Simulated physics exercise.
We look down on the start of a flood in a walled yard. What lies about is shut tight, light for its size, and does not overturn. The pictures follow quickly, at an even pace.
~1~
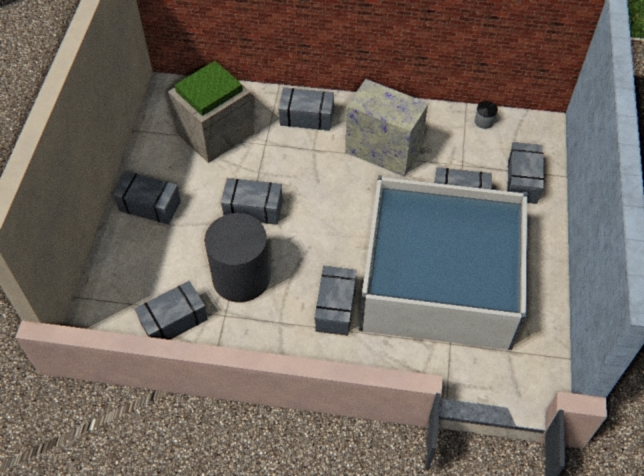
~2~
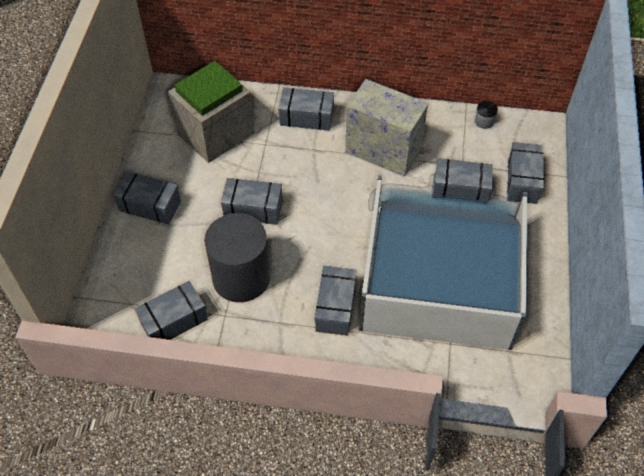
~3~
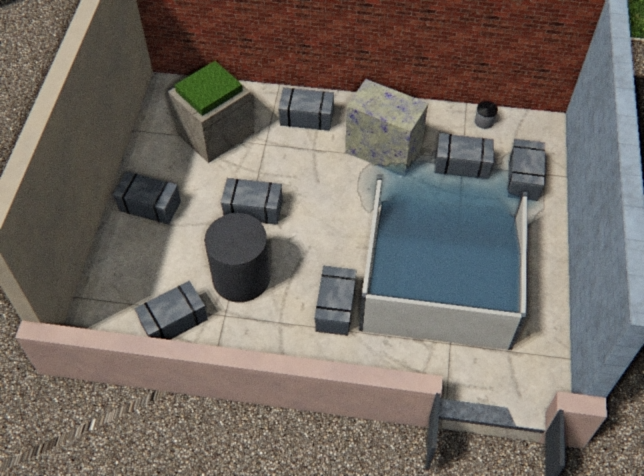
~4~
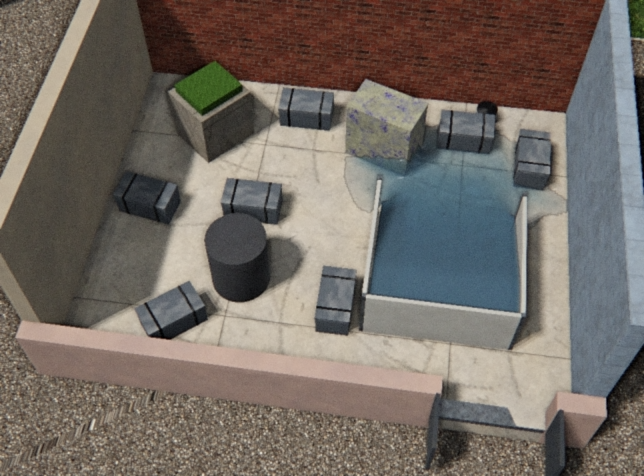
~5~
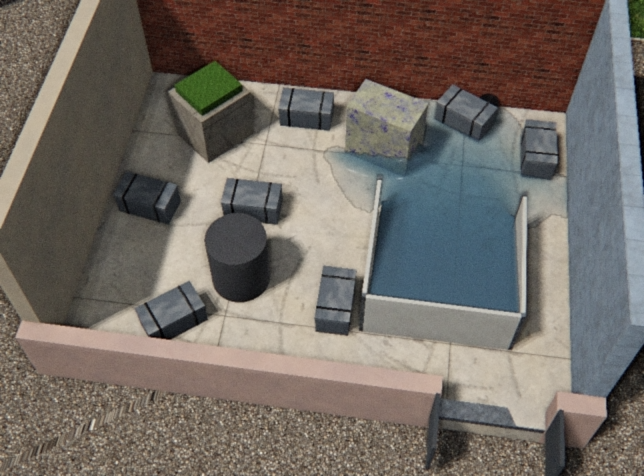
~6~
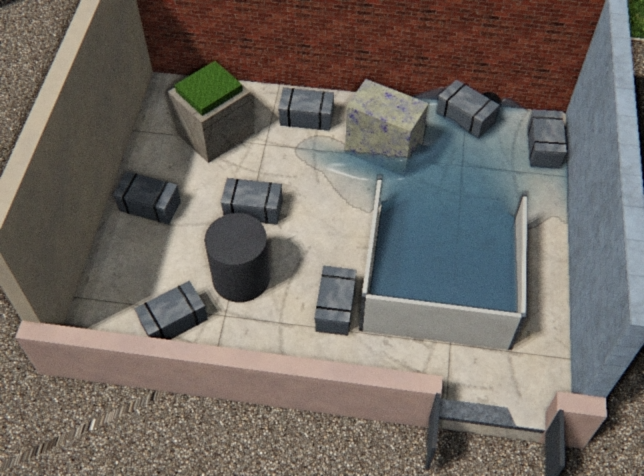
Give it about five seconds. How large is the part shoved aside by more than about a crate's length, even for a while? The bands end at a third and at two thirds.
That comes to two thirds or above.
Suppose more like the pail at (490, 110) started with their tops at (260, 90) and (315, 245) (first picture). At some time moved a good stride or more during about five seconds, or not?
As listed: That far or more, under that.
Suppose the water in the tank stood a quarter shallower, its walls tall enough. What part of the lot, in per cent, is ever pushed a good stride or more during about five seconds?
About 80 per cent.
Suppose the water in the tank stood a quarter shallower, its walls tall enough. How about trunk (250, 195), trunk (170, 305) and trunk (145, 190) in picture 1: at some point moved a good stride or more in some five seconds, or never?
In turn: Yes, no, shifted that much.
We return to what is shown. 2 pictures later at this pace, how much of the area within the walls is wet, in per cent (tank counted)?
Near 35 in a hundred.
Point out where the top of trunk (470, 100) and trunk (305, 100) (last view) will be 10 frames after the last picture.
At about (515, 108) and (269, 84).
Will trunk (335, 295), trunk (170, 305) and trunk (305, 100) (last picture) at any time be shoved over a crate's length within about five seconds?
As listed: Less than that, short of that, shifted that much.
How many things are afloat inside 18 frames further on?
That makes 4.
A moment on, 2 of 8 are well off their spots; 3 afloat.
Next, 4 of 8 are well off their spots; 4 afloat.
Later, 6 of 8 are well off their spots; 4 afloat.
In the end, 6 of 8 are well off their spots, and 6 have been at some point; 6 afloat.
